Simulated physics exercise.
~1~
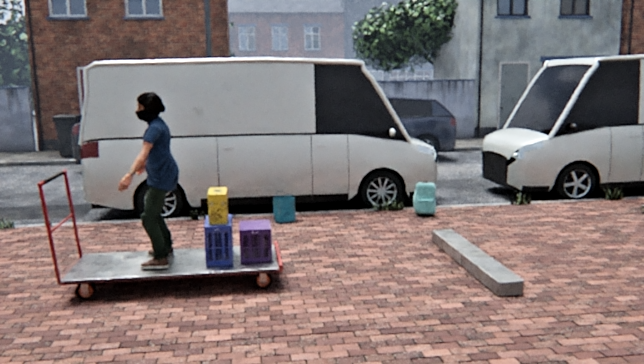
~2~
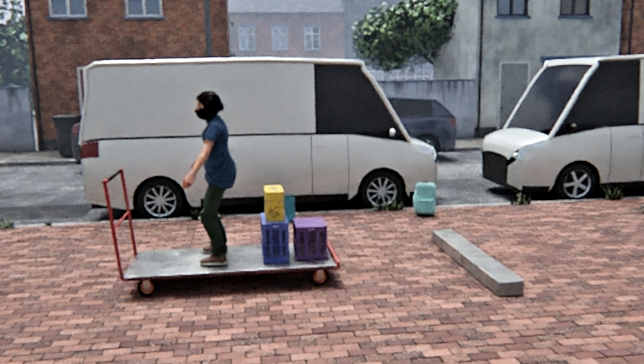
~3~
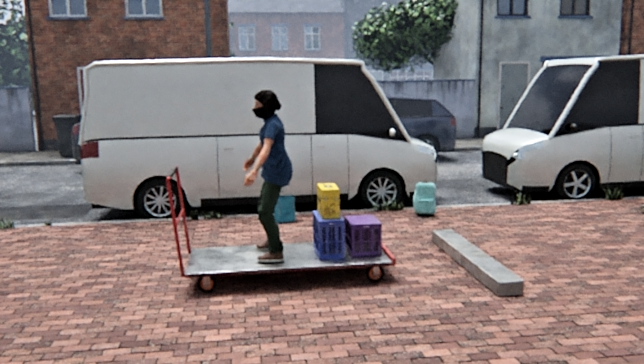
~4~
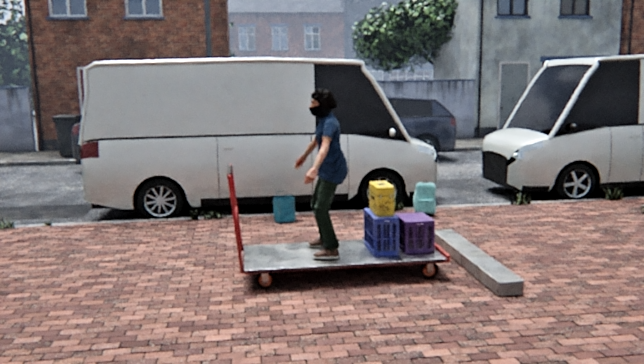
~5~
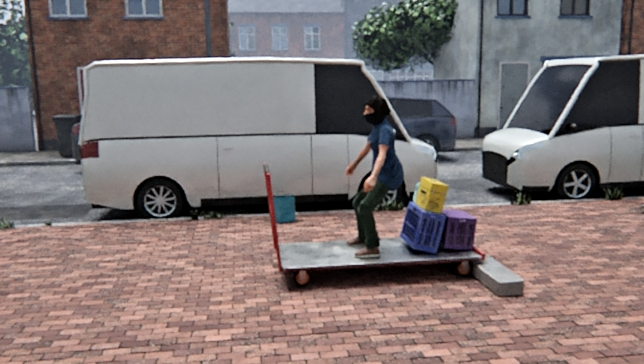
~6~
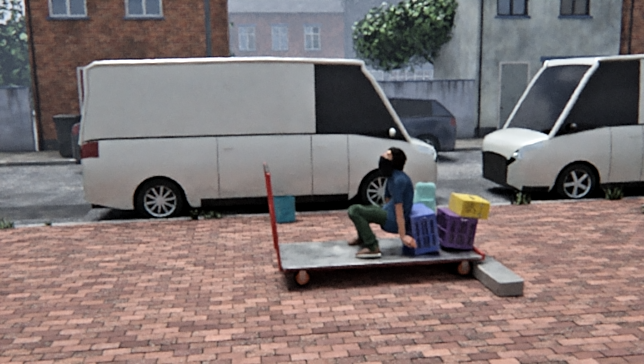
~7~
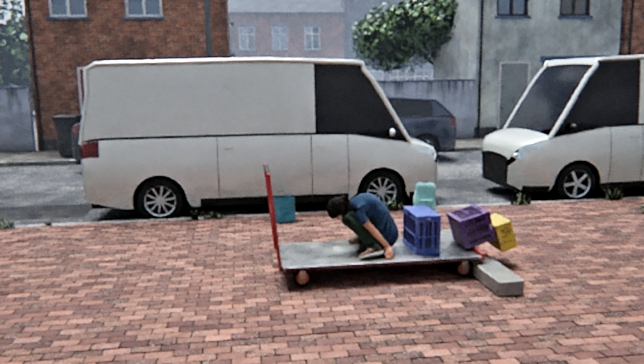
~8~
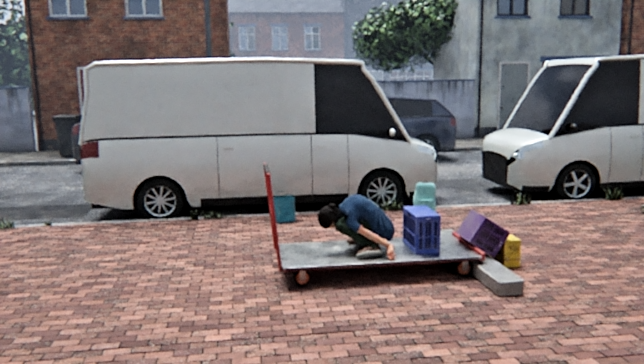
On brick paving, a trolley hits a kerb, its rider crumples and two boxes tumble off.
